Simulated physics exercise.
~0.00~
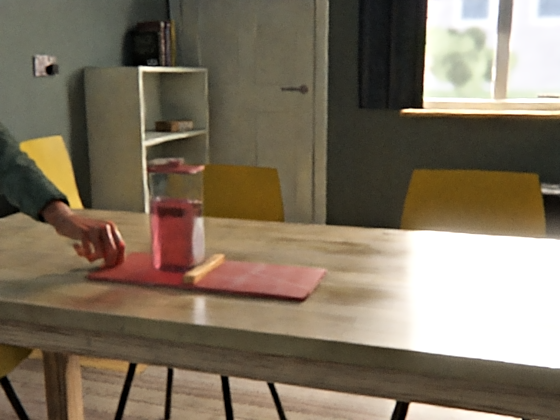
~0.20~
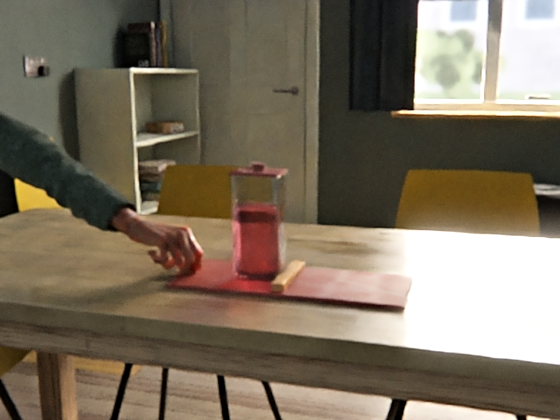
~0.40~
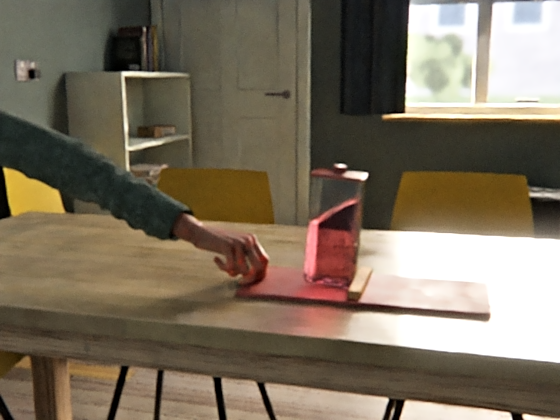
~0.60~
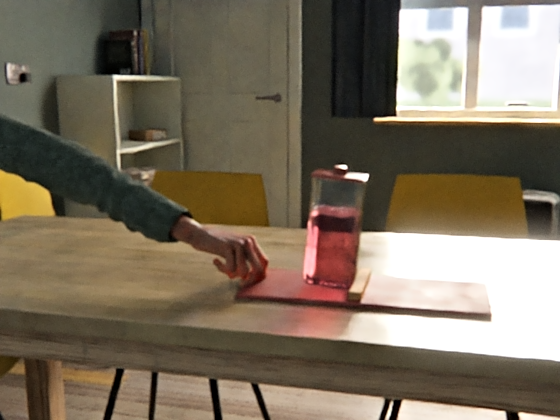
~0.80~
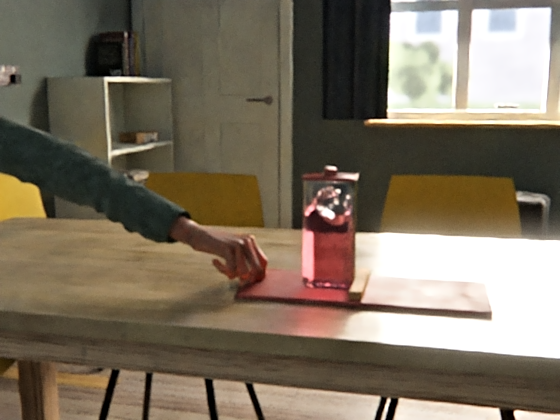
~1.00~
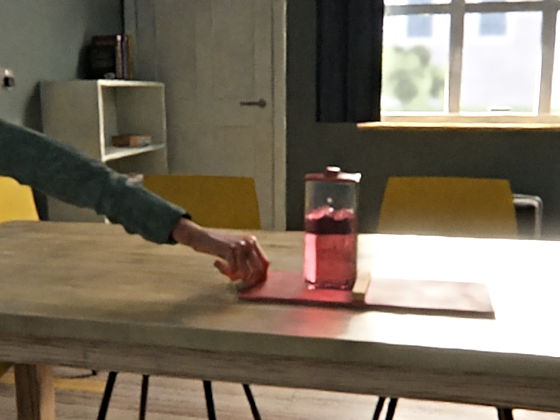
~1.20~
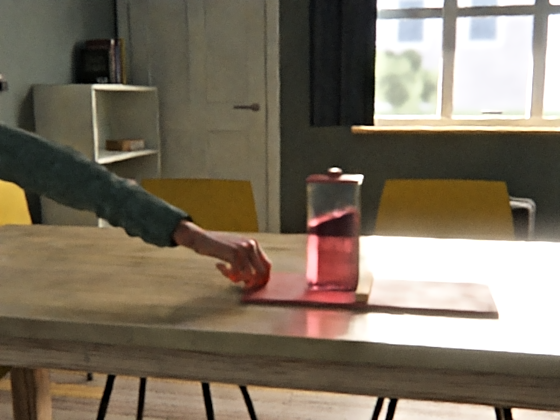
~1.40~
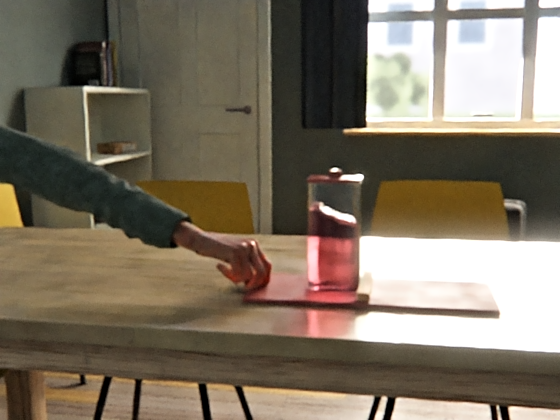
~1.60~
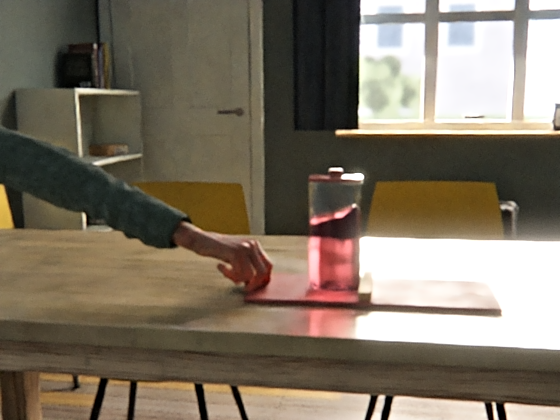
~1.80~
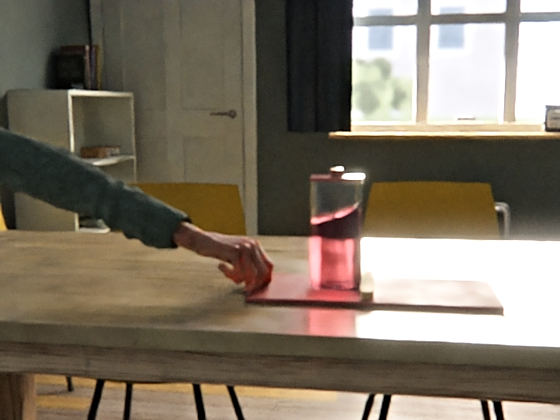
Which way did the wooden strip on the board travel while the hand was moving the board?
The wooden strip travelled to the right along with the board.
